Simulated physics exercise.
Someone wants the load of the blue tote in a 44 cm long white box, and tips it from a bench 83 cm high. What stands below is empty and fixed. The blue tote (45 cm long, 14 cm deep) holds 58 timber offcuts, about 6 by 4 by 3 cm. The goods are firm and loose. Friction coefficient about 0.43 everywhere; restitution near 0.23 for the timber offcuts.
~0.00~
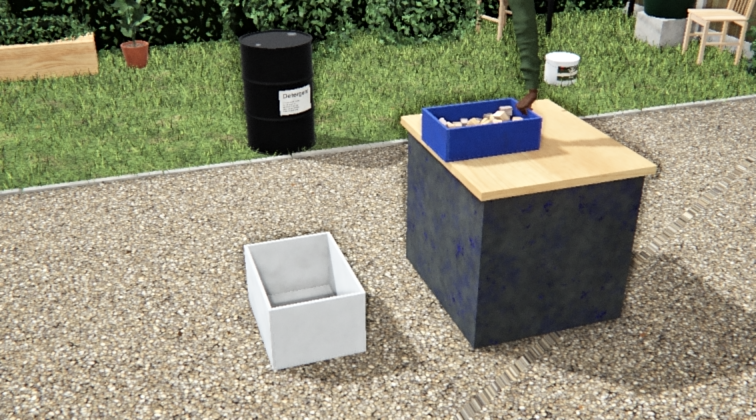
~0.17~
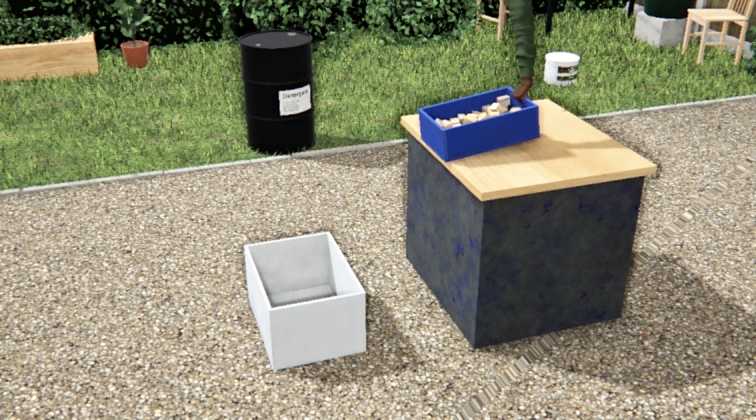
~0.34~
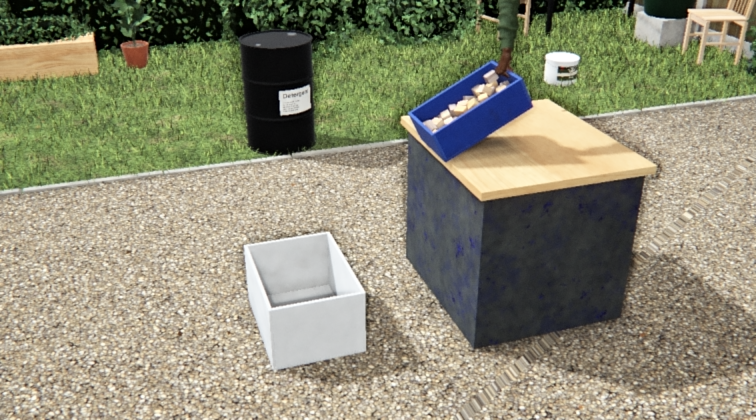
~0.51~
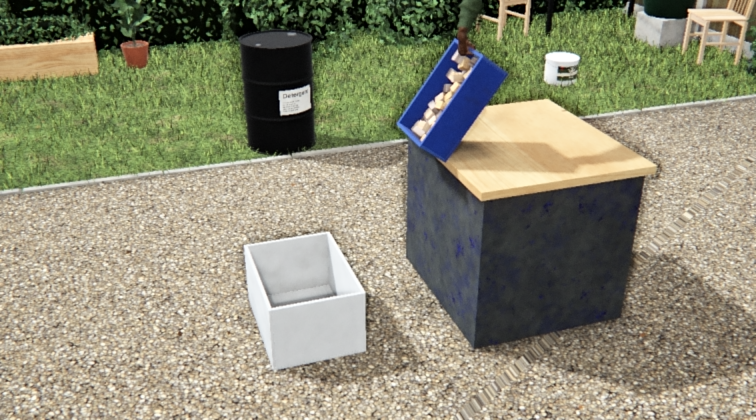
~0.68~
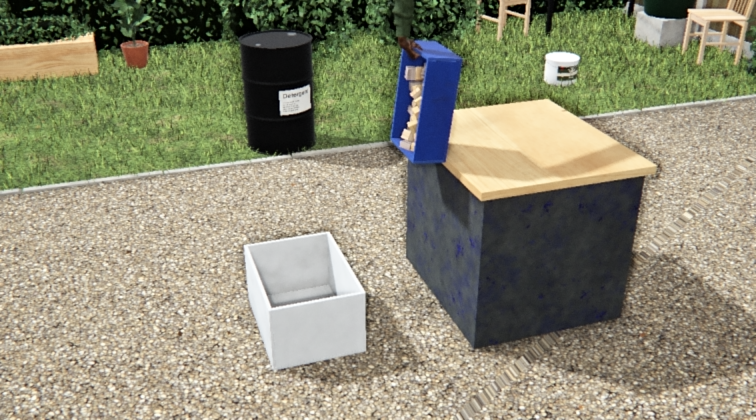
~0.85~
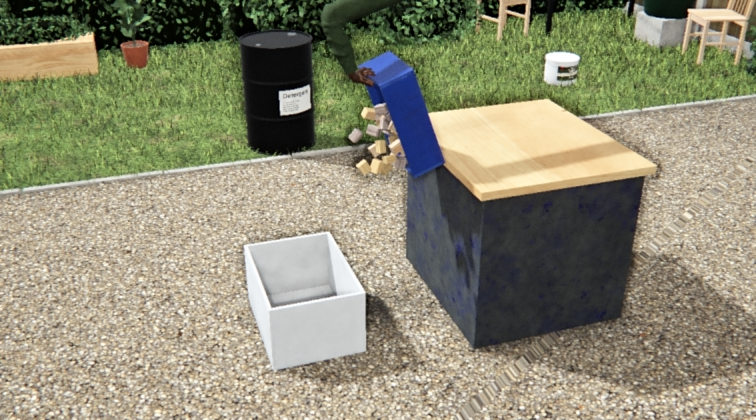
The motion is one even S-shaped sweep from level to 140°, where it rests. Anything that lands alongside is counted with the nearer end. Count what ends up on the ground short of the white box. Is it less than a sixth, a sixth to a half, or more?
Expect more than half of the load on the ground short of the white box.
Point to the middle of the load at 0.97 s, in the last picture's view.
At about (385, 166).
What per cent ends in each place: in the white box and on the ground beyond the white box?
Roughly 35 and 0 per cent.
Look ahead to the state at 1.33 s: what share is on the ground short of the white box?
About 35 per cent.
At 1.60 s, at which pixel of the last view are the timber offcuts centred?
Around (357, 310).
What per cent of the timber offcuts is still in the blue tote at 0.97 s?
Roughly 40 per cent is still inside.
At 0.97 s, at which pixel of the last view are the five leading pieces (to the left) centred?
Around (332, 210).
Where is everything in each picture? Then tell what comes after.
In the first picture (each is followed by its nearest rim corner in this view), blue tote, (449, 129); white box, (272, 309); 0° from level; none out.
In the second picture, blue tote, (445, 129); 8° from level.
In the third picture, blue tote, (434, 133); 27° from level.
In the fourth picture, blue tote, (421, 144); 54° from level.
In the fifth picture, blue tote, (413, 160); 83° from level.
In the sixth picture, blue tote, (413, 175); white box, (272, 309); 110° from level; 11 out, the lowest offcut at (385, 168).
After 0.97 s, tilt 126°; 24 still in the blue tote and 34 in the air.
After 1.12 s, tilt 138°; 7 still in the blue tote, 15 in the white box, 2 on the ground short of the white box and 34 in the air.
After 1.33 s, tilt 140°; 21 in the white box, 21 on the ground short of the white box and 16 in the air.
When it is over (at 1.60 s), 21 in the white box and 37 on the ground short of the white box. Asked share, 37 of 58, 64 per cent.
